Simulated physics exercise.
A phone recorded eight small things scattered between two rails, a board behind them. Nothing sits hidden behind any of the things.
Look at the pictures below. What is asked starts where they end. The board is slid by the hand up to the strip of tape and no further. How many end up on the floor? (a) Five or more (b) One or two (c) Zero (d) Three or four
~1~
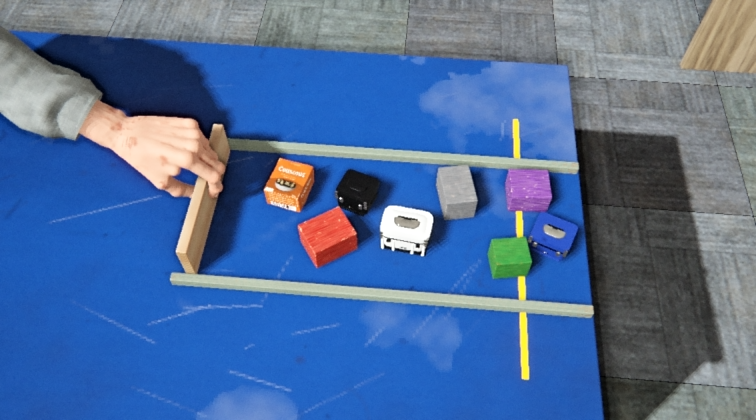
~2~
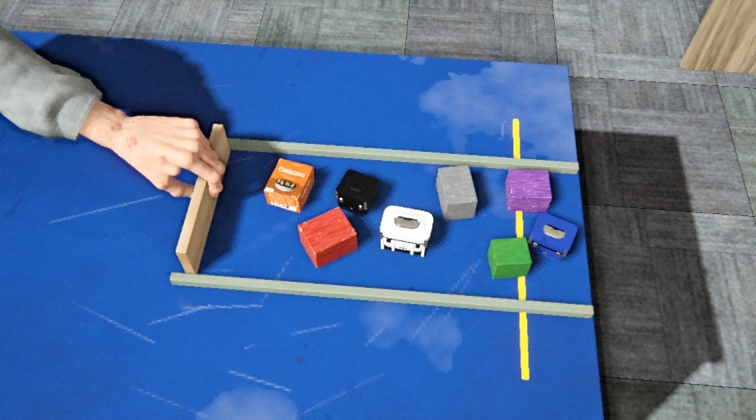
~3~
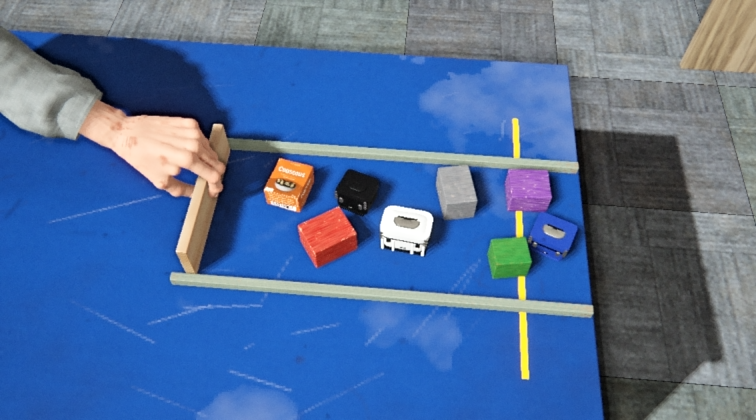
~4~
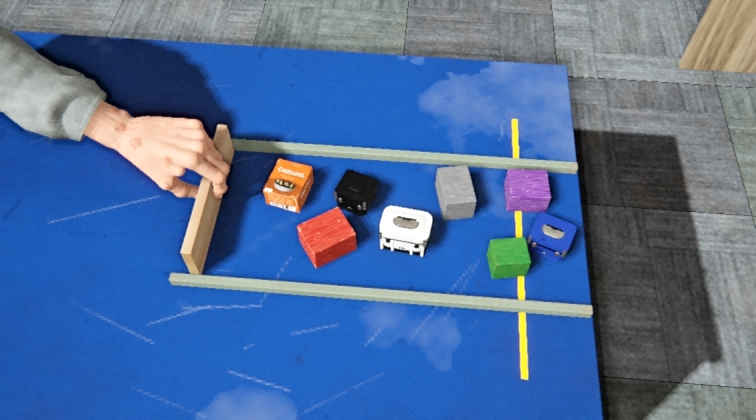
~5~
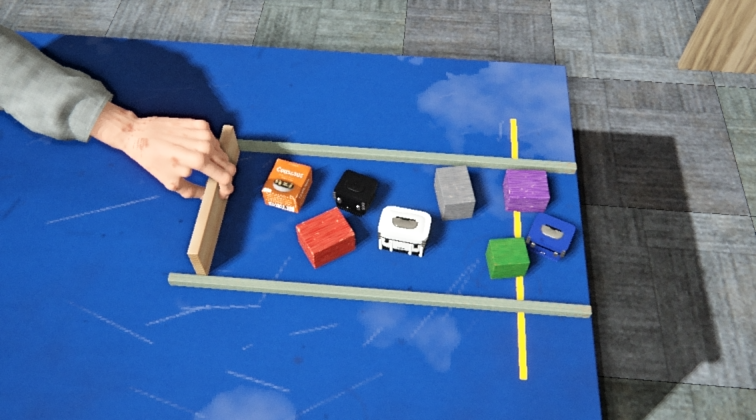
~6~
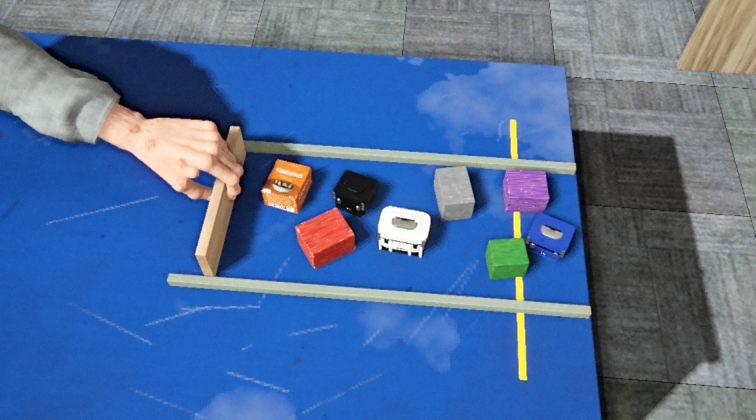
The answer is d.
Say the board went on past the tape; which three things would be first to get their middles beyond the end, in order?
The order is the purple block, then the blue case, then the grey block.
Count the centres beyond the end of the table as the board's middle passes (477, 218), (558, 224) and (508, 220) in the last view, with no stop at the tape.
Going through the three places, I get 2, 6 and 3.
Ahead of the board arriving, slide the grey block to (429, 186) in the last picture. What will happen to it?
In that case it plunges.
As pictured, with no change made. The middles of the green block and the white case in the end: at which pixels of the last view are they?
In the last picture the green block sits at (587, 275) while the white case sits at (583, 237).
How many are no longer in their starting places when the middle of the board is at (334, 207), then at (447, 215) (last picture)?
The counts are 4 and 8.
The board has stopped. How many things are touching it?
The number is 2.
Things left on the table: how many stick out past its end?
That adds up to 3.
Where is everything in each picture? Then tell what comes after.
Blue case (551, 238); purple block (528, 191); green block (509, 258); board (205, 197); tape (520, 233), in the first picture.
Purple block (528, 191); red block (328, 238), in the second picture.
Green block (509, 258); white case (406, 230), in the third picture.
Blue case (551, 238); orange box (289, 185), in the fourth picture.
Purple block (526, 191); grey block (454, 193), in the fifth picture.
Blue case (549, 238); purple block (525, 192); green block (507, 259); board (223, 199); tape (517, 233), in the sixth picture.
Soon after, none off yet; blue case at rest near (549, 238); purple block at rest near (525, 192); green block at rest near (507, 259).
After that, none off yet; blue case at rest near (549, 238); purple block displaced about its own width near (553, 194); green block moving near (511, 262).
In the end, the number that fall off is three or four; gone, grey block, purple block and blue case.
